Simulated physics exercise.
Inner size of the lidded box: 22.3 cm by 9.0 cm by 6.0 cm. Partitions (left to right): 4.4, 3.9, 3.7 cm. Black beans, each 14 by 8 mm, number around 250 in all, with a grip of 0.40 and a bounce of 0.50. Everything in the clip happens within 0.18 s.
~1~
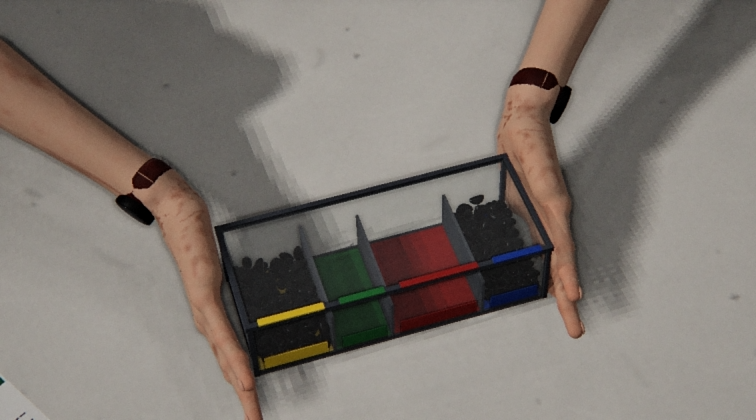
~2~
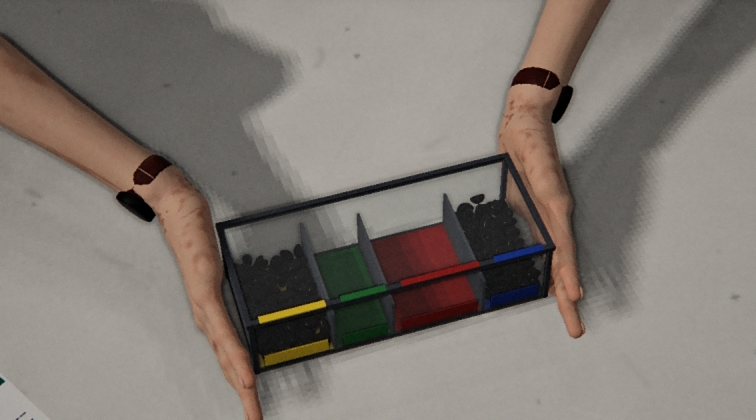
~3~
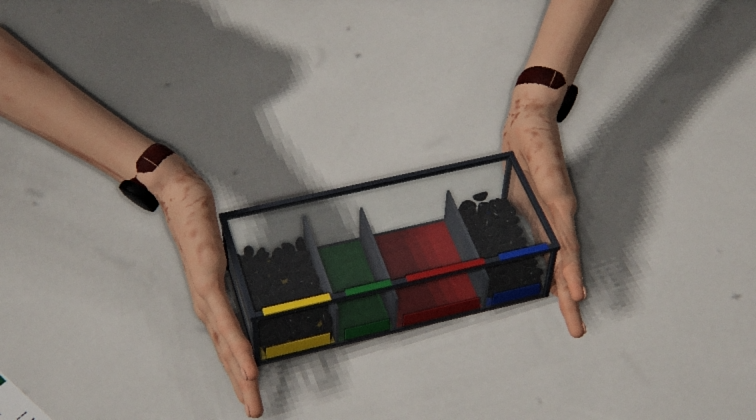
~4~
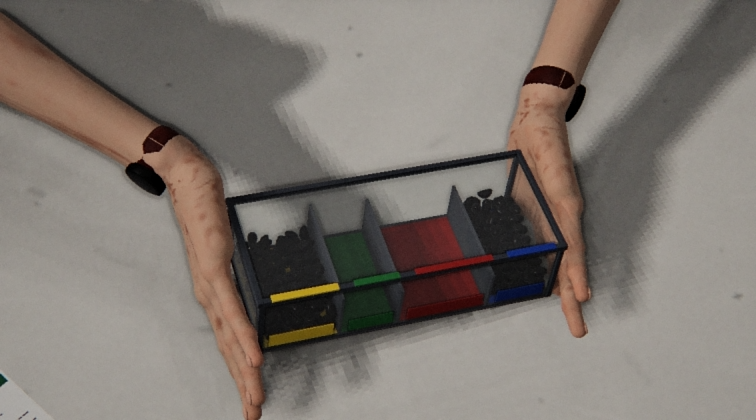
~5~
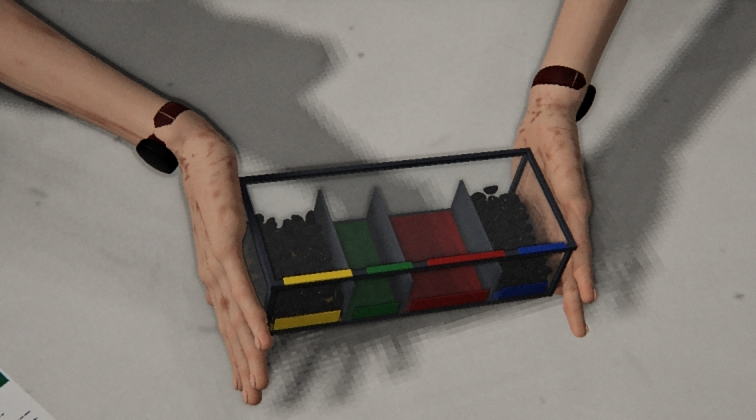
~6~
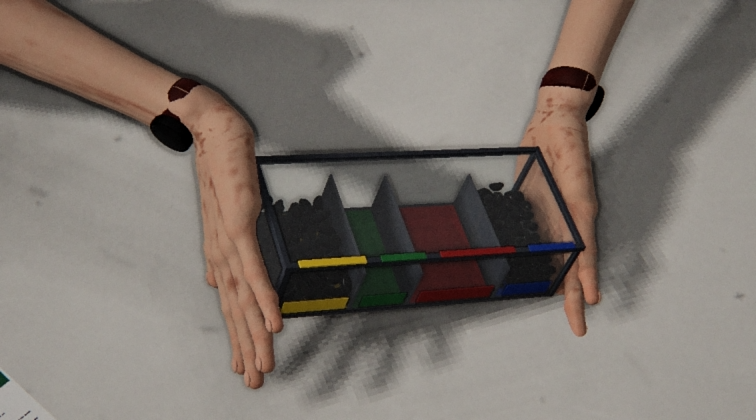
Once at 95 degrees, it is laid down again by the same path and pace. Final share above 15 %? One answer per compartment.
Red compartment: Below or equal, blue compartment: Above, green compartment: Below or equal, yellow compartment: Above.
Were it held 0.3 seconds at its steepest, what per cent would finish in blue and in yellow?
That would leave blue with 55 percent and yellow with 40 percent.
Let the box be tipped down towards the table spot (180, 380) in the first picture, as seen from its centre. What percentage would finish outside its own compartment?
35 %.
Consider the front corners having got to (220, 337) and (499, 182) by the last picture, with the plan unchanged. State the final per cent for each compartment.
Final per cent - red: 15; blue: 10; green: 10; yellow: 70.
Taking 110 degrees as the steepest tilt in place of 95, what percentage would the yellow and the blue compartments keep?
You'd see yellow with 35 % and blue with 60 %.
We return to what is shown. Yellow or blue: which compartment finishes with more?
That would be the blue compartment.
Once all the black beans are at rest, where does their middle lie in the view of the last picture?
Centre at rest, approx.: (479, 263) px.
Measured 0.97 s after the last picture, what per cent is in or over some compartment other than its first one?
It comes to some 10 per cent.
Then, 0.58 s after the last picture, tilt 95 degrees; red 5 %, blue 45 %, green 5 %, yellow 45 %.
Then, 0.97 s after the last picture, tilt 41 degrees; blue 55 %, green 5 %, yellow 45 %.
Then, 1.45 s after the last picture, tilt 0 degrees; blue 55 %, green 5 %, yellow 45 %.
In the end, red 0 %, blue 55 %, green 5 %, yellow 45 %.
